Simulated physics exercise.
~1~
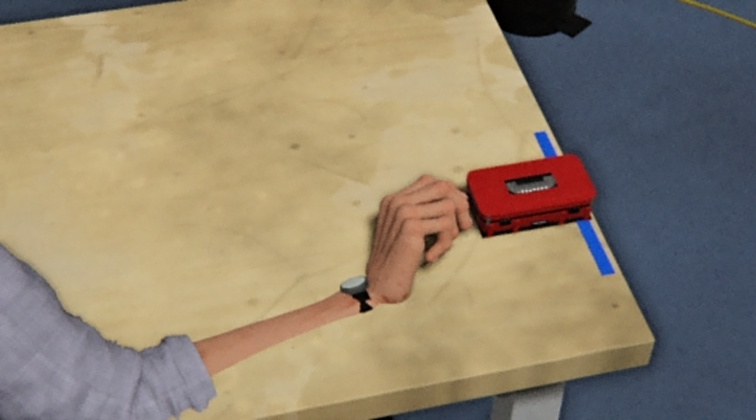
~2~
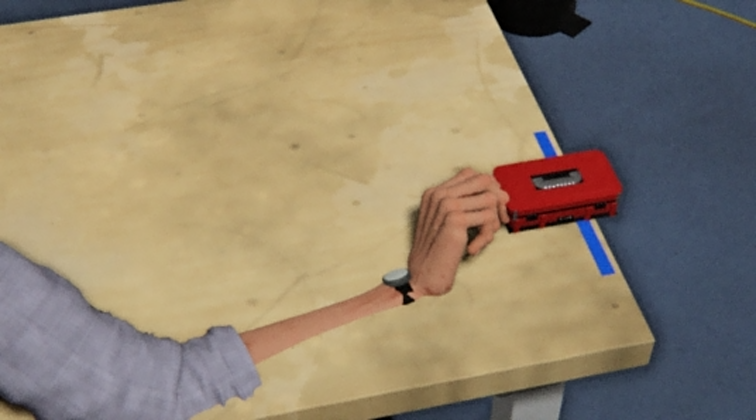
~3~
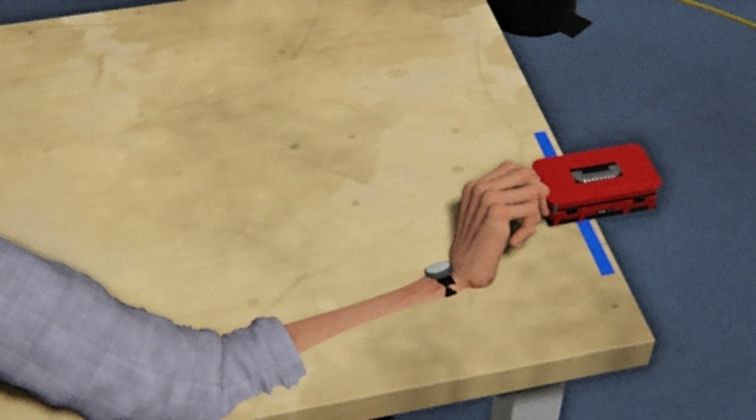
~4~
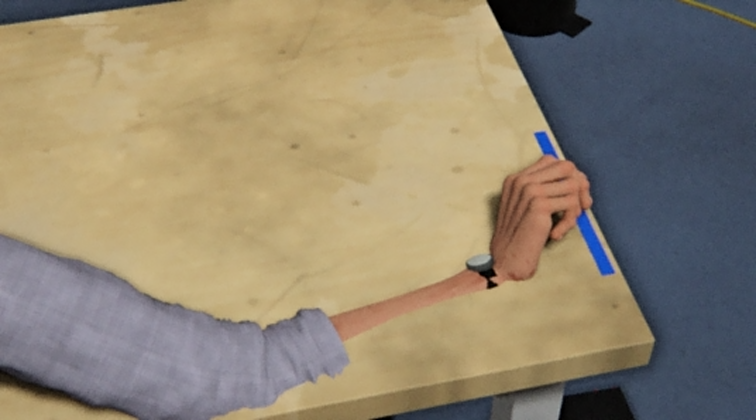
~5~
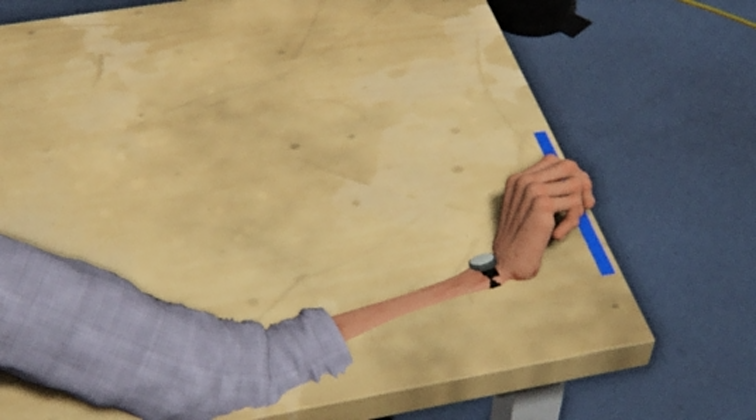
At a wooden table's edge, a hand pushes a red case right across blue tape until it falls off the table.
